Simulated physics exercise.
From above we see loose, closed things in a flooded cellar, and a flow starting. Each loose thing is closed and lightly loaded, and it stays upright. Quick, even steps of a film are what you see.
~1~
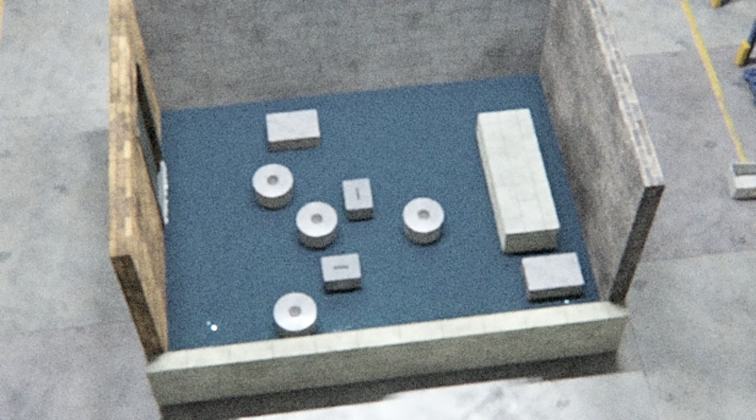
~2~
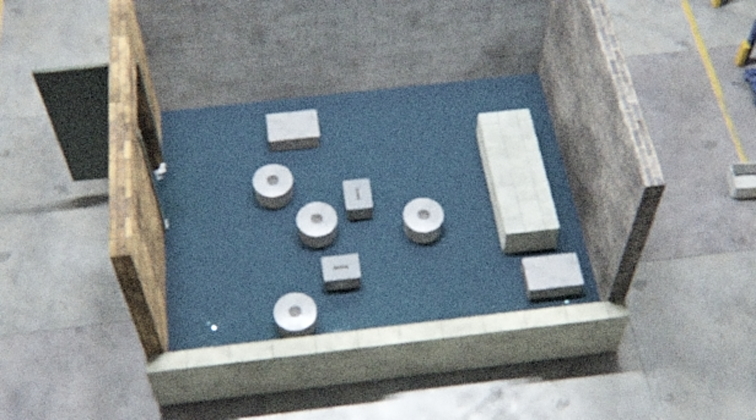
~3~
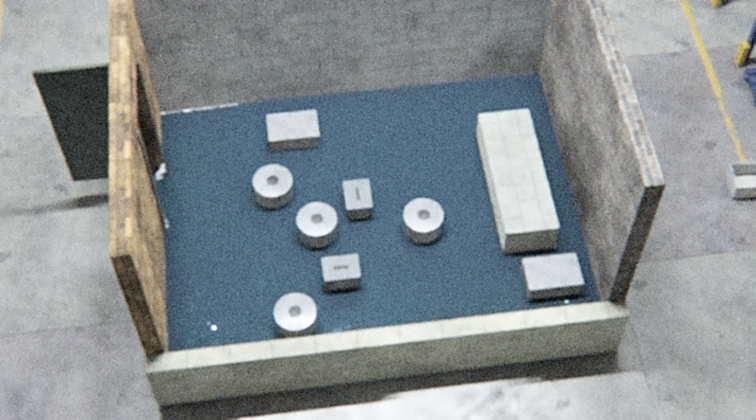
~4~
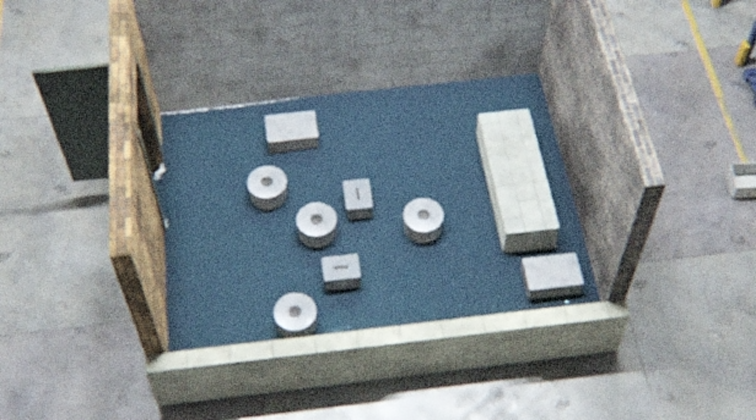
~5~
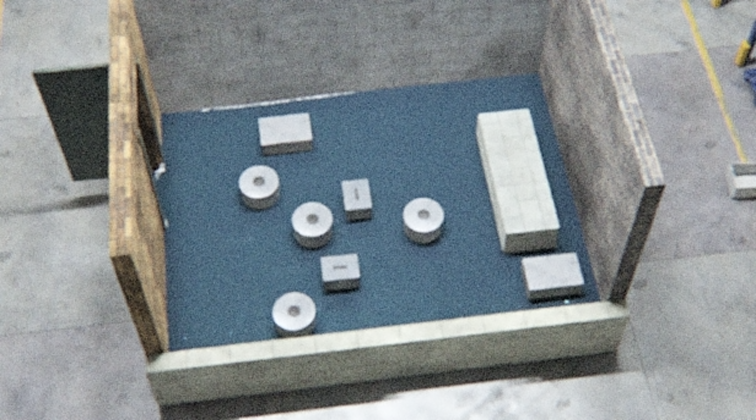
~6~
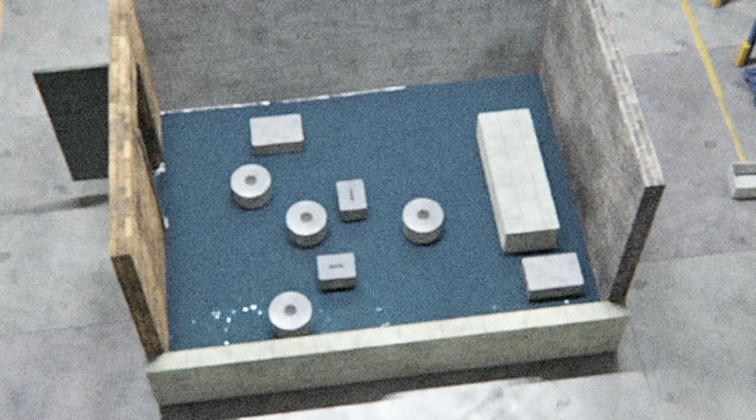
In a flooded cellar, a side hatch opens, then floating tubs and crates drift slightly left.
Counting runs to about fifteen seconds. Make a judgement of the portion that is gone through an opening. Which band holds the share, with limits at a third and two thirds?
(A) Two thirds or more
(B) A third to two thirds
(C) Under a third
B, A third to two thirds.
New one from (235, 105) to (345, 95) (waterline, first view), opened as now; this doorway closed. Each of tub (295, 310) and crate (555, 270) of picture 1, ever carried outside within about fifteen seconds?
As listed: Remained, remained.
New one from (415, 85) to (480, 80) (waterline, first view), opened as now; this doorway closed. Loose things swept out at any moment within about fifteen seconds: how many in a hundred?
I'd call it 40 per cent.
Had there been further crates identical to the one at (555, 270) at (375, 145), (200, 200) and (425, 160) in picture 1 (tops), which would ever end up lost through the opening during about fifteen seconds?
Outcome for each, listed in order: Leaves, leaves, does not leave.
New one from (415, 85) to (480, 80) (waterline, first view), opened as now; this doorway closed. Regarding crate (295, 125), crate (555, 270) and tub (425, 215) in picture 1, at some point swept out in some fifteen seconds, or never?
In sequence - departs, stays put, departs.
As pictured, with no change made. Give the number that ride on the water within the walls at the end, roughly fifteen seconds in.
4.
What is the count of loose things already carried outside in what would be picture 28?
The total is 3.
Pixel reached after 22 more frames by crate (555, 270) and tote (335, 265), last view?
Roughly (505, 284) and roughly (239, 243).
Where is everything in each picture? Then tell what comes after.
The first frame shows a tub at (273, 180), afloat; a crate at (293, 125), afloat; 0 of 8 have shifted.
The second frame shows a tub at (273, 180), afloat; a crate at (293, 125) floats; 0 of 8 have shifted.
The third frame shows a tub at (273, 181) floats; a crate at (293, 125) floats; 0 of 8 have shifted.
The fourth frame shows a tub at (267, 182), afloat, close to its start; a crate at (291, 126), afloat; 1 of 8 have shifted.
The fifth frame shows a tub at (259, 182) floats, close to its start; a crate at (285, 129), afloat, close to its start; 3 of 8 have shifted.
The sixth frame shows a tub at (251, 181) floats, close to its start; a crate at (276, 130) floats, close to its start; 6 of 8 have shifted.
A moment on, 0 of 8 are out; 8 afloat.
Next, 1 of 8 are out; 7 afloat.
Later, 3 of 8 are out; 5 afloat.
In the end, 4 of 8 are out; 4 afloat.
